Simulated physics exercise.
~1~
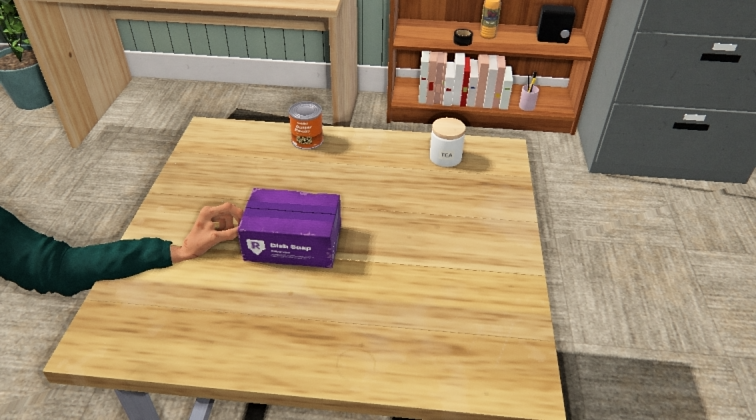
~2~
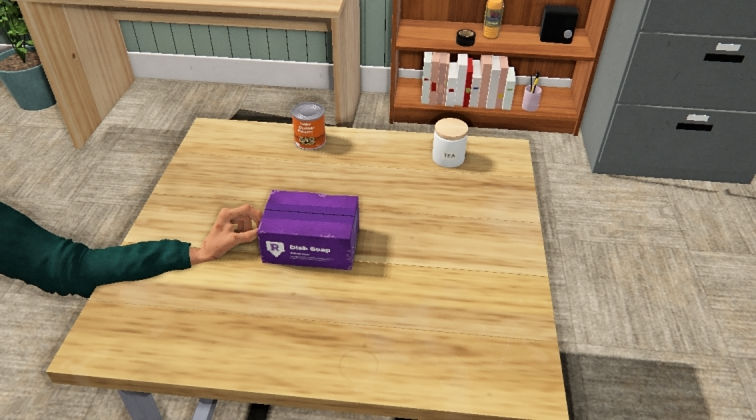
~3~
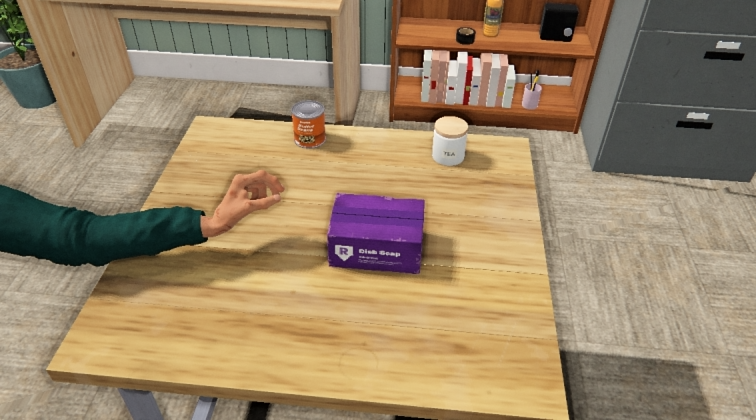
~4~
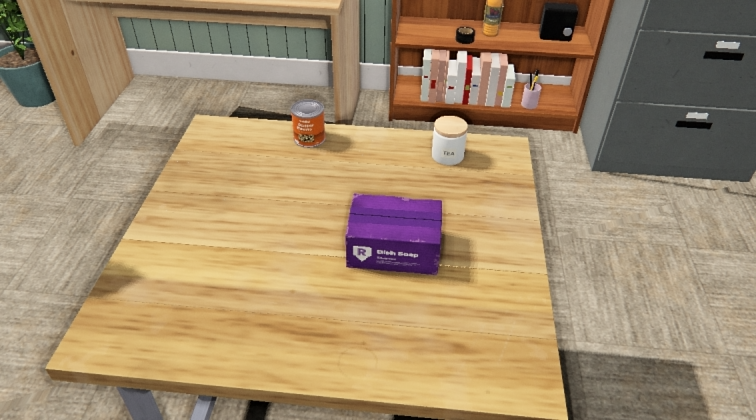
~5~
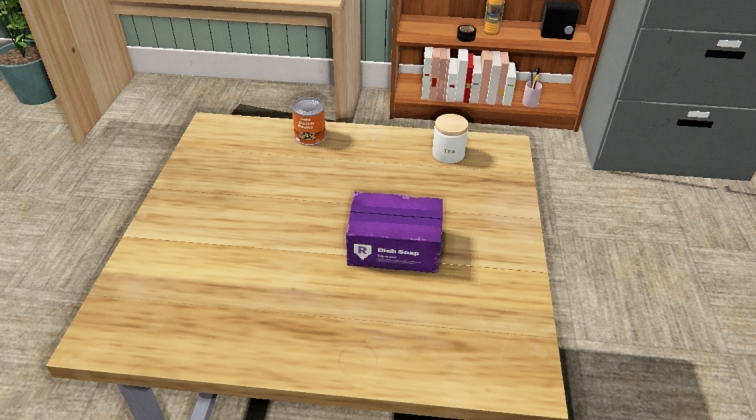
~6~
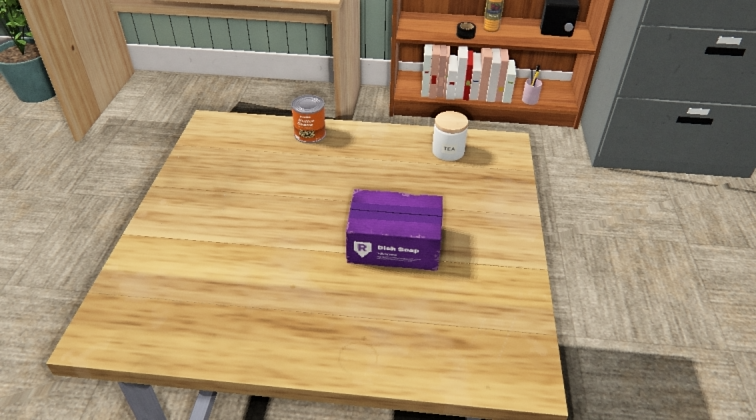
On a wooden office table, a hand pushing a purple box rightward, letting go and withdrawing as the box slides to rest.
